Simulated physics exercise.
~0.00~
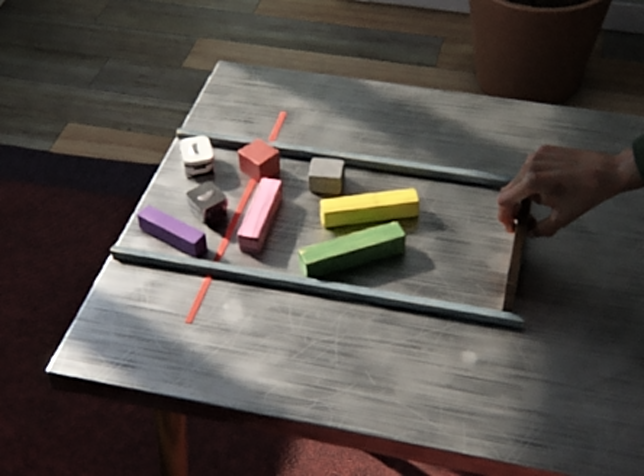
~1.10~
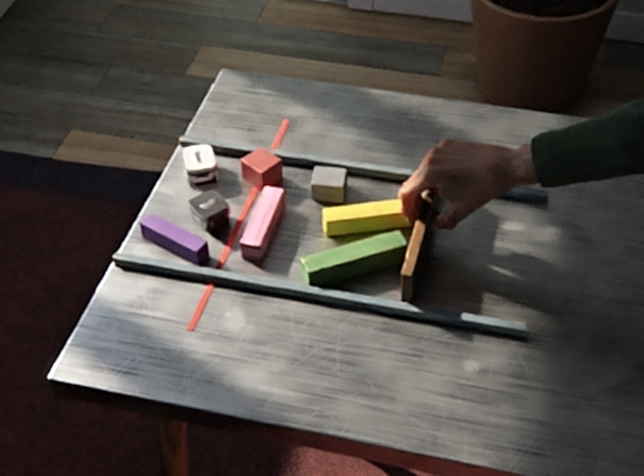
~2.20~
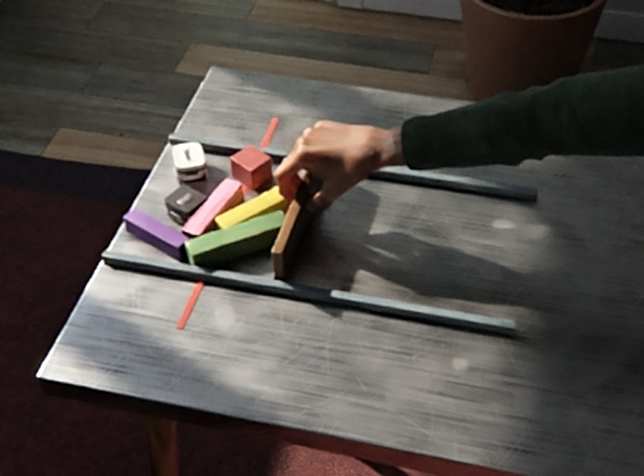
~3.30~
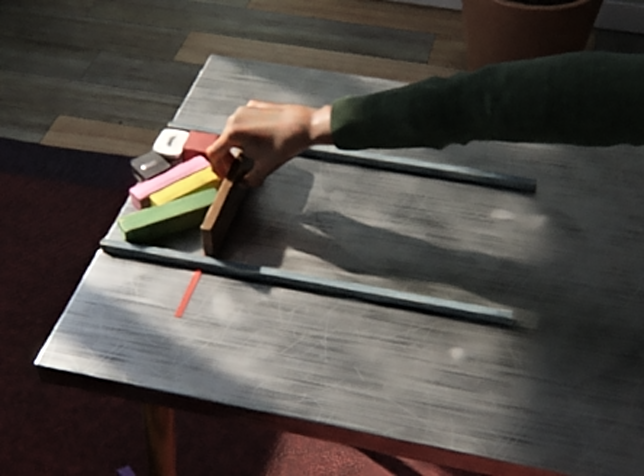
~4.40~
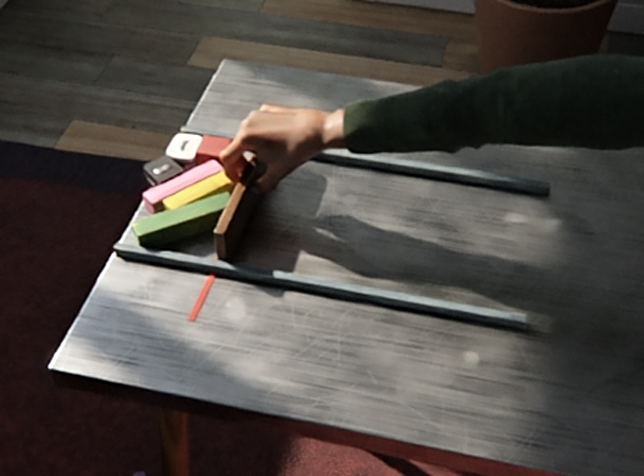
A hand in a dark green sleeve grips an upright wooden board at the right of a worn grey table, seen from above at an angle. Between two pale rails lie purple, pink, yellow and green sticks, with white, dark, red and grey blocks, around a red tape line near the left edge. The hand slides the board left, reaching the green and yellow sticks, then bunching the pieces together. As the push continues, the purple stick drops off the left edge. The board stops near the tape, the other visible pieces crowded at the table's edge.
